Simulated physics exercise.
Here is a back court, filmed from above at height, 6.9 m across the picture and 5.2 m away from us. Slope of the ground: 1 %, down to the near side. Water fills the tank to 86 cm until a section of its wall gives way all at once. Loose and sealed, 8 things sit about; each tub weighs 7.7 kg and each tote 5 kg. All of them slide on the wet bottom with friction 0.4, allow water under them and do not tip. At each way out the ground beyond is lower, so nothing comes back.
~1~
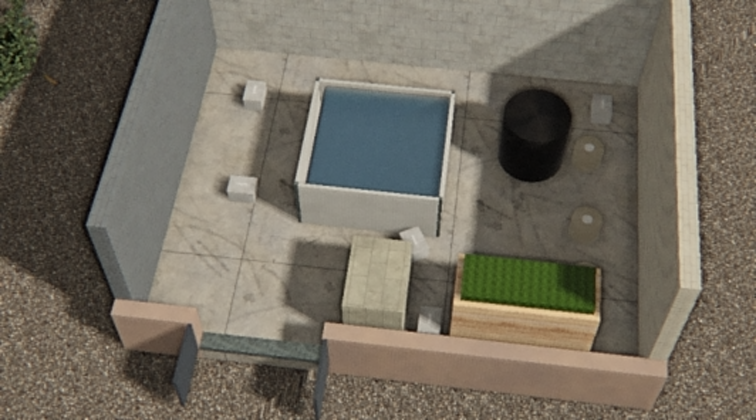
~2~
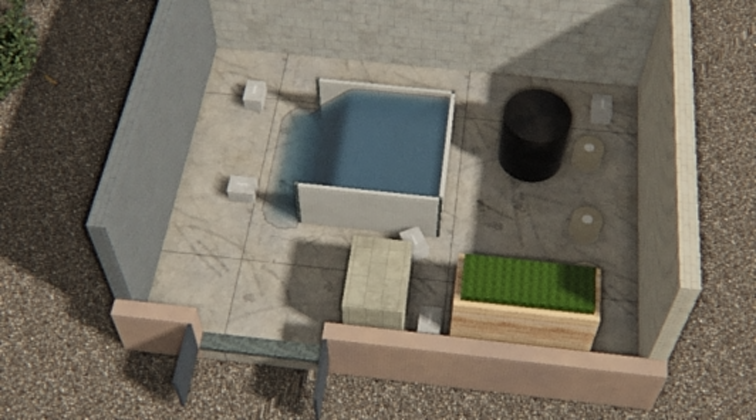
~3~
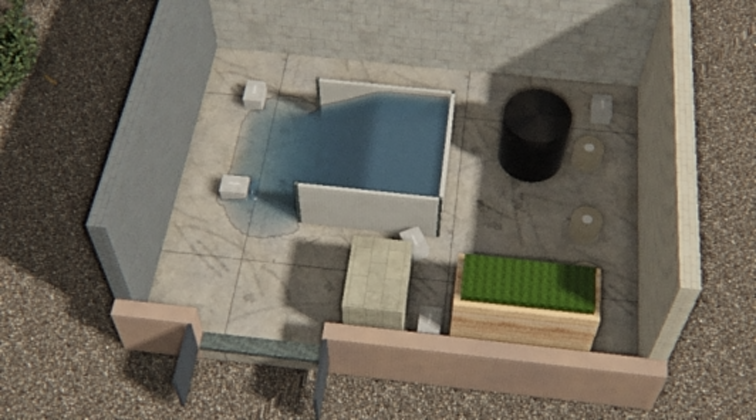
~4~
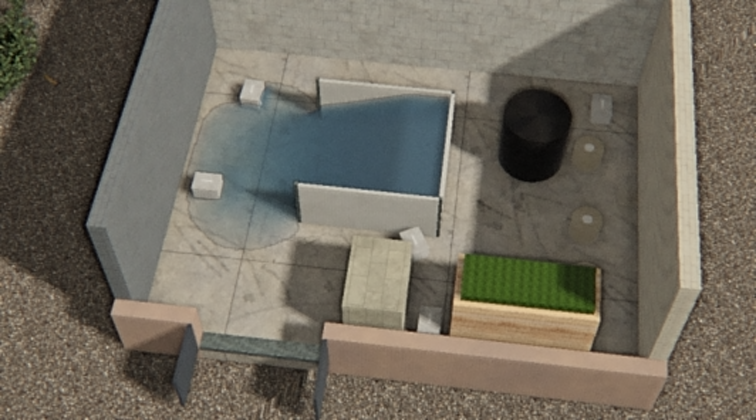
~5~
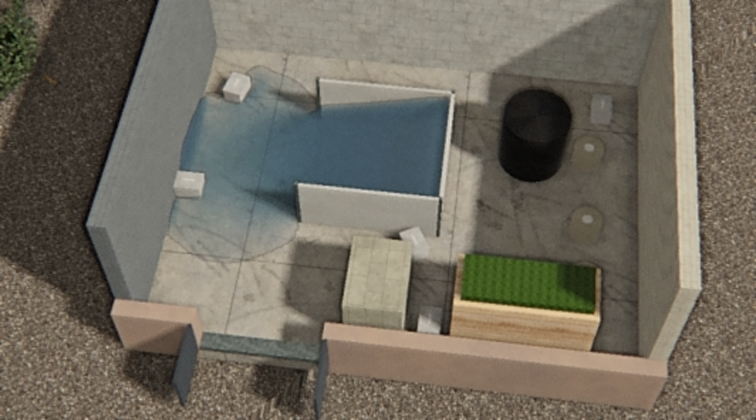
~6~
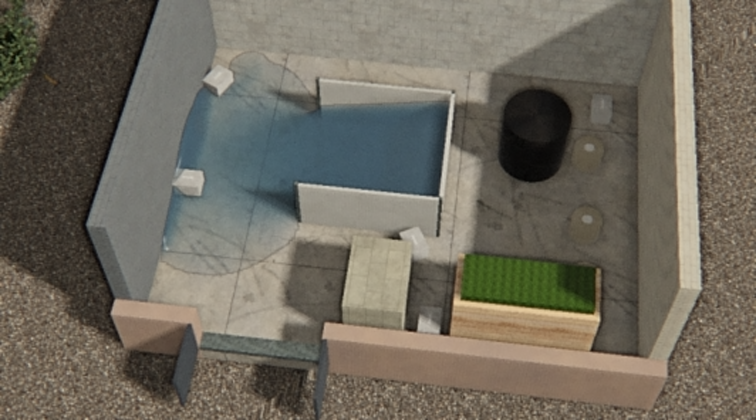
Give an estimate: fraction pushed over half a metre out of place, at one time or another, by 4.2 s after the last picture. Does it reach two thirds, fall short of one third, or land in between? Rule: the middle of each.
By the time shown, one third up to two thirds will have gone that far.
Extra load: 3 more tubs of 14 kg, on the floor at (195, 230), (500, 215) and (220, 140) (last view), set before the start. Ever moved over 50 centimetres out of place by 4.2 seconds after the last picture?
Order as listed: Beyond half a metre / inside half a metre / beyond half a metre.
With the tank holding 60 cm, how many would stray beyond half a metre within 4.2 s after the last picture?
I count 2 of them in that case.
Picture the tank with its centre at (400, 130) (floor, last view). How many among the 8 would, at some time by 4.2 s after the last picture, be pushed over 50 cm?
Result: 3.
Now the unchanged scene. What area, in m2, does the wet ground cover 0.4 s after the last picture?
Flooded: Near 12.0 m2.
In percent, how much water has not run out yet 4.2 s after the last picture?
About 84 in a hundred parts of the water.
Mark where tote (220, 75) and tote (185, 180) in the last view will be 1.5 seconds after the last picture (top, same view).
First one near (323, 75), second near (175, 294).
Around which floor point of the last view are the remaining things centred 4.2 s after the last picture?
The centre sits near (552, 223).
Then, 0.4 s after the last picture 2 of 8 are over 50 cm from their spots; 2 afloat.
Then, 1.5 s after the last picture 2 of 8 are over 50 cm from their spots; 2 afloat.
Then, 2.8 s after the last picture 2 of 8 are over 50 cm from their spots; 1 afloat.
Then, 4.2 s after the last picture 4 of 8 are over 50 cm from their spots, and 4 have been at some point; 2 afloat.
